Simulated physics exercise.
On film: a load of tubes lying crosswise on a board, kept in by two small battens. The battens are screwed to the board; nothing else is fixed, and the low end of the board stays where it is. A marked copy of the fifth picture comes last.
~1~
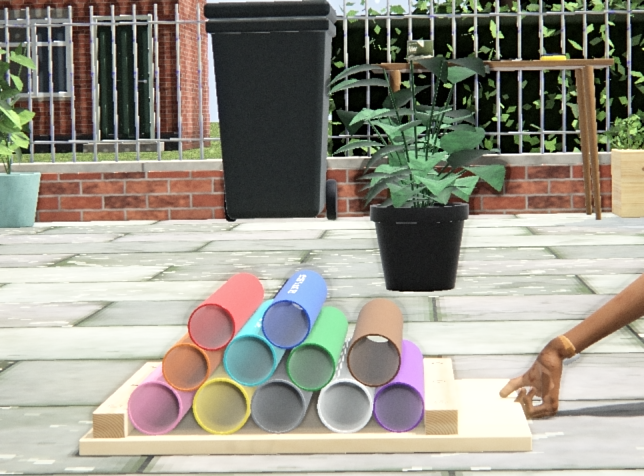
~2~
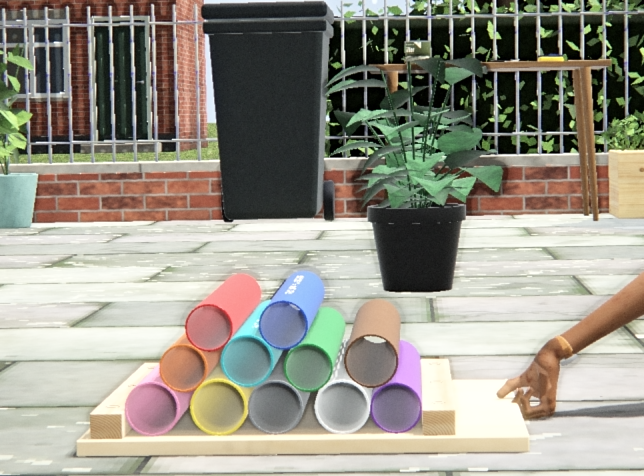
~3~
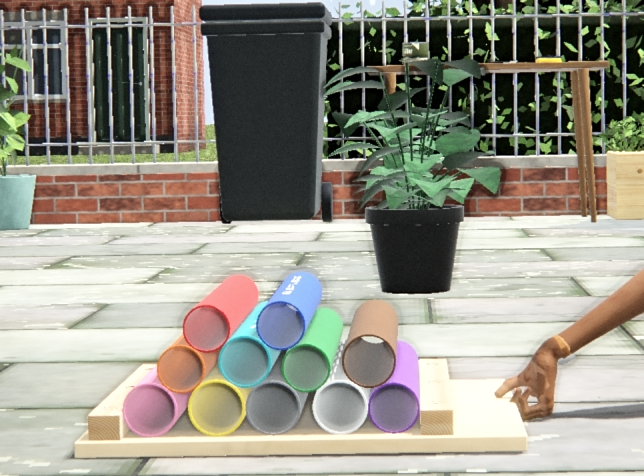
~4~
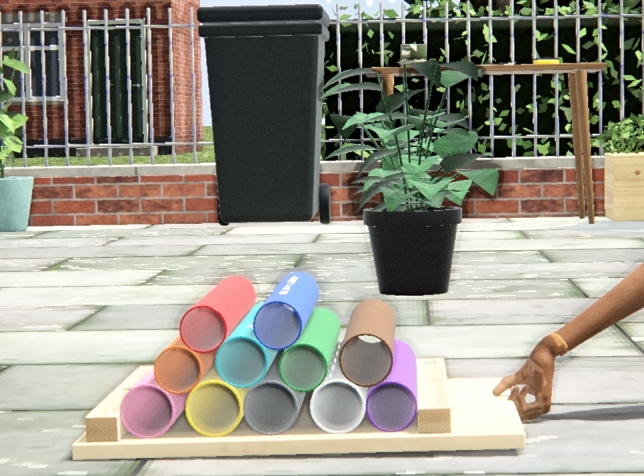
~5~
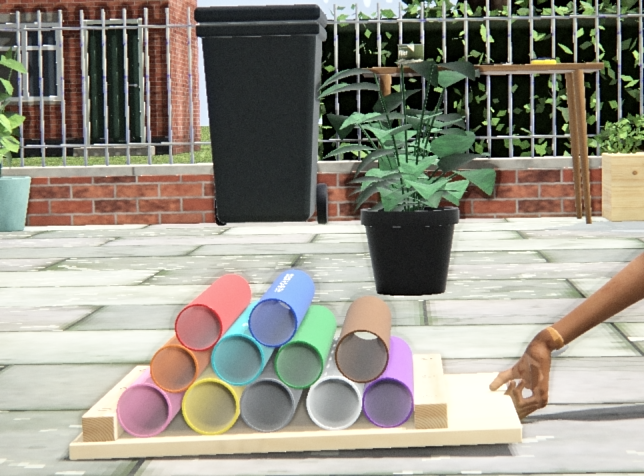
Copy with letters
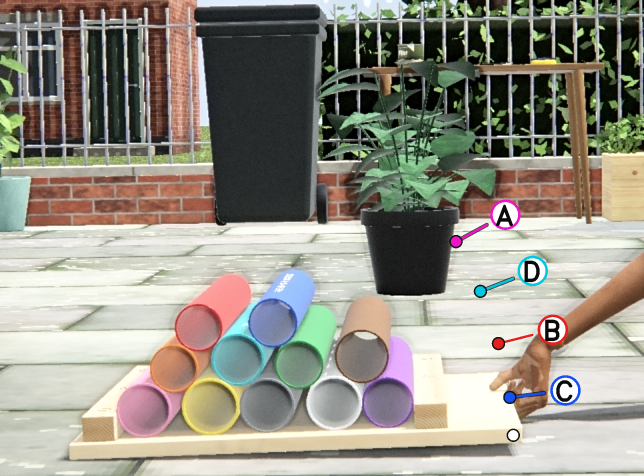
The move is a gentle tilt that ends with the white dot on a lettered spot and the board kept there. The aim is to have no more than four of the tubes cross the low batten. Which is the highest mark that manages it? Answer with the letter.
At most to A.
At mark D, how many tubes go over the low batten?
The count is none.
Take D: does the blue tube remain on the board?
Yes.
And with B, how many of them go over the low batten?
At B the number is none.
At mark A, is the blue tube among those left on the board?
The blue tube: Yes.
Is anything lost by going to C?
At C: No.
On the copy, A at (456, 241); B at (499, 344); C at (510, 397); D at (480, 291); the white dot at (513, 435).
On A. First, board at 16°.
Then, board at 28°.
Finally, board at 28°, none over the low batten.
By contrast, B none over the low batten; C none over the low batten; D none over the low batten.
